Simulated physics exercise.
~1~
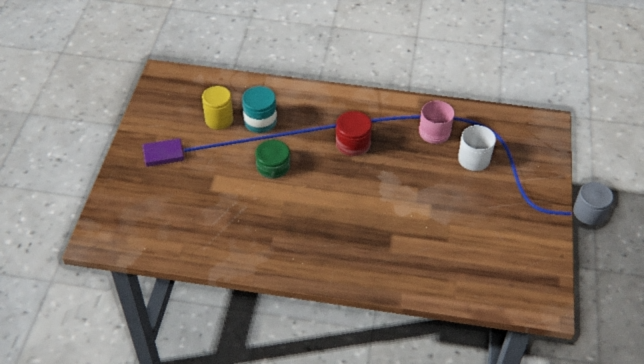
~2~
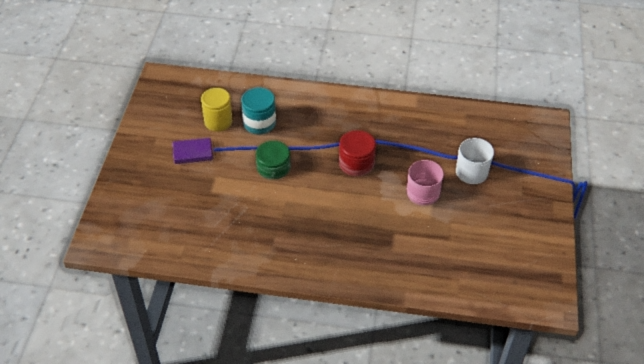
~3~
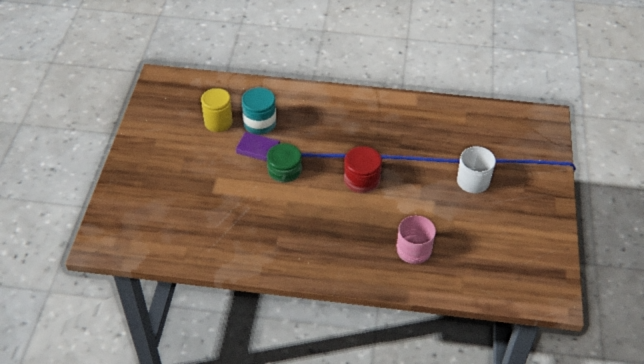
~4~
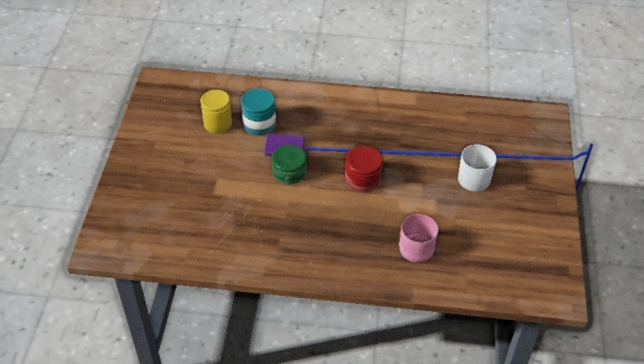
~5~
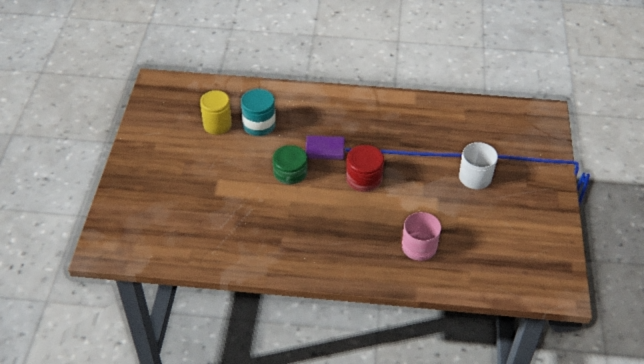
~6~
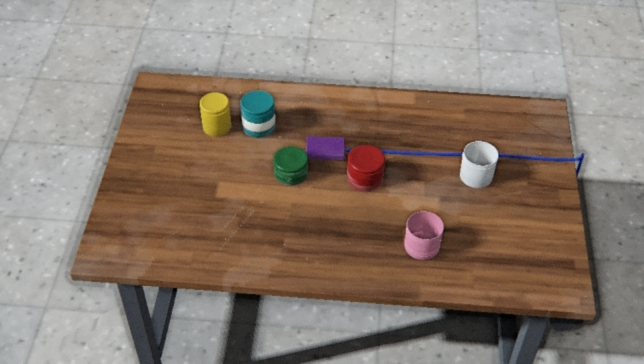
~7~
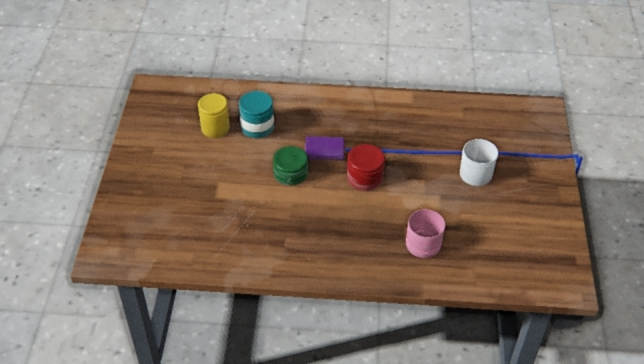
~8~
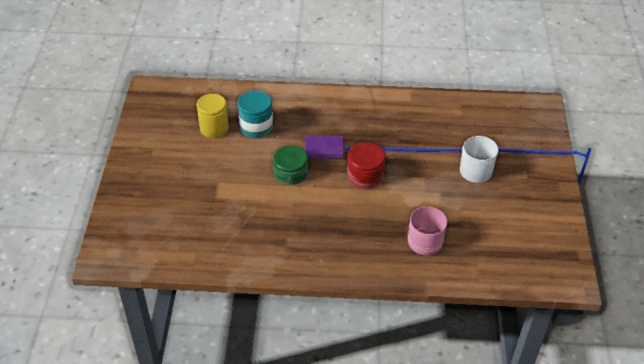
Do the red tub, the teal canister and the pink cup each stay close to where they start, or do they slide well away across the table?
The teal canister hardly moves, while the red tub slides a moderate distance toward the front. The pink cup travels the farthest of the three, ending well toward the front of the table.
On a wooden table with several small tubs and cups, a grey cylinder drops off the right side, pulling its blue cable and a purple block rightward. The cable sweeps the pink cup toward the front and nudges the red tub before the block rests behind the green and red tubs.
